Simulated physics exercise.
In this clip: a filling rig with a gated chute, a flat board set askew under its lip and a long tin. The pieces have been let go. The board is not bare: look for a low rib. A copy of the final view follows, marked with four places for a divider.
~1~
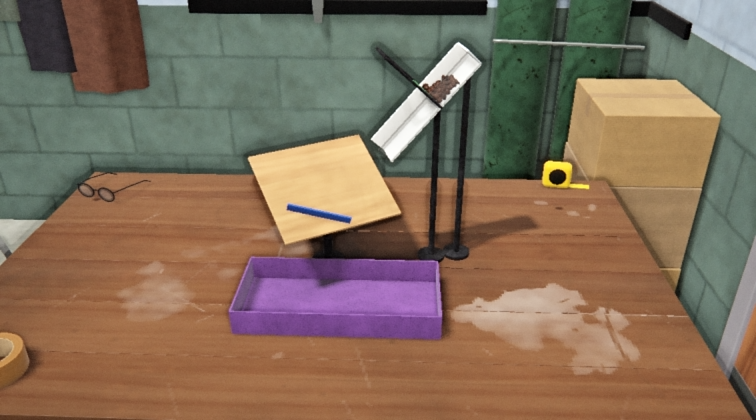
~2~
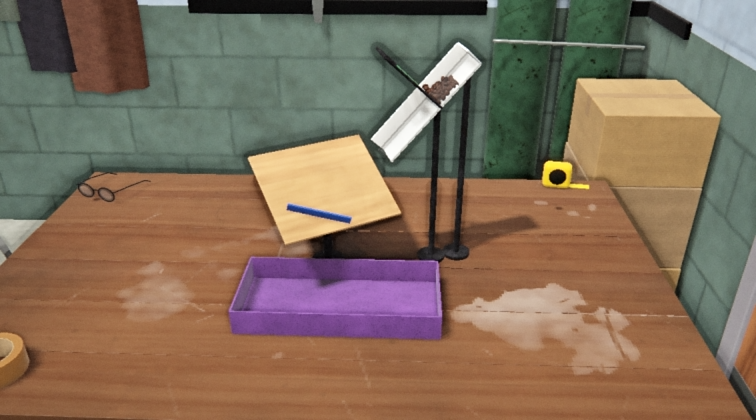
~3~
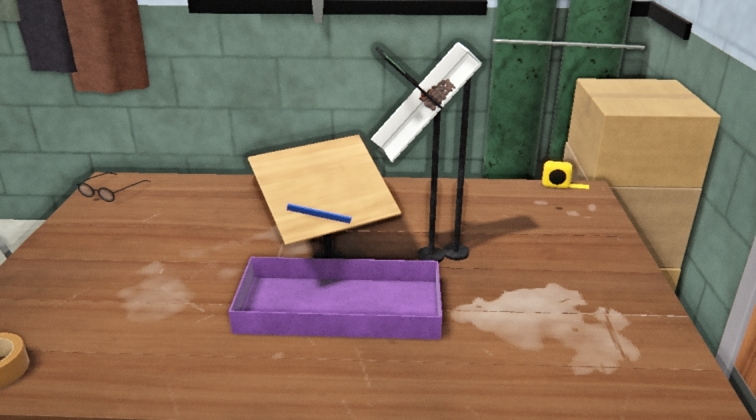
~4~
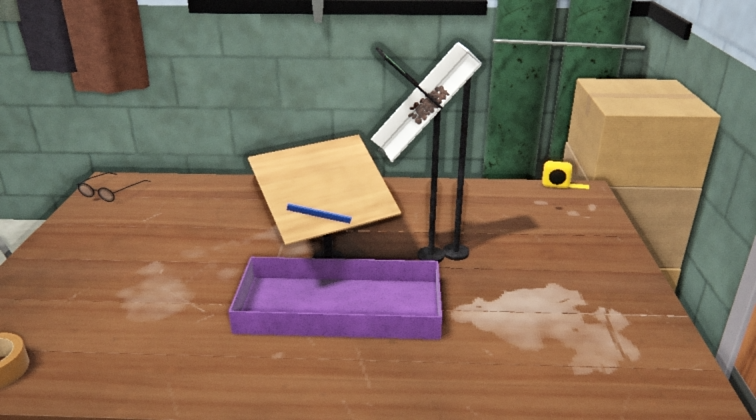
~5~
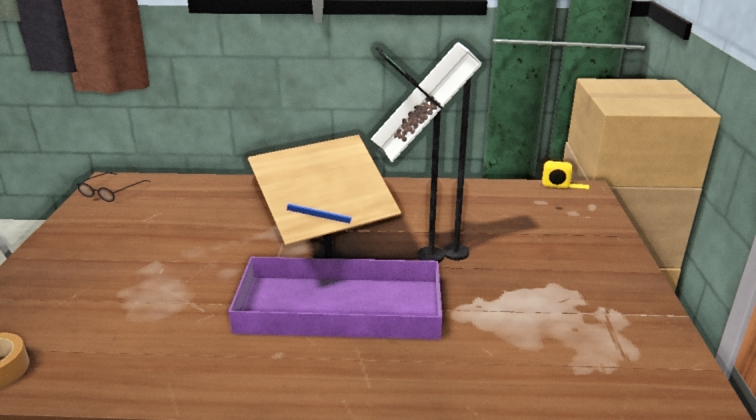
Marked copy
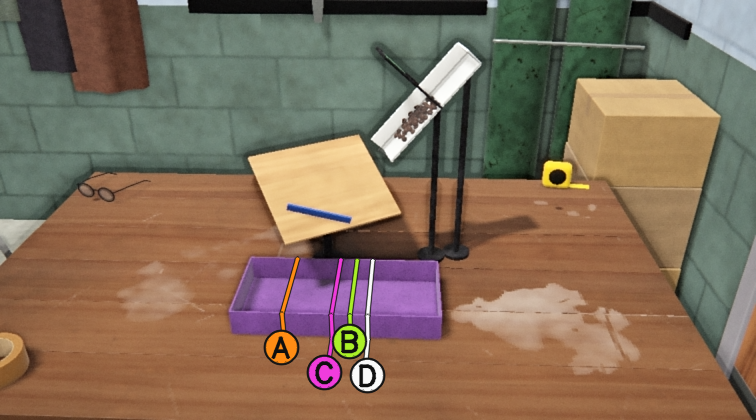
Small brown pieces slide down a tilted white chute above a wooden board and purple tray.
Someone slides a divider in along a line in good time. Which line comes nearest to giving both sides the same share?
The answer is line D.
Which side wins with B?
More lands on the right.
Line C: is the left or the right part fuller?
Right.
On the marked copy, line A crosses the front rim at (282, 313); line B crosses the front rim at (350, 314); line C crosses the front rim at (331, 314); line D crosses the front rim at (367, 315).
If A is chosen, of what is caught, none on the left of the divider, all on the right.
If B is chosen, of what is caught, none on the left of the divider, all on the right.
If C is chosen, of what is caught, none on the left of the divider, all on the right.
If D is chosen, of what is caught, about a third on the left of the divider, about two thirds on the right.
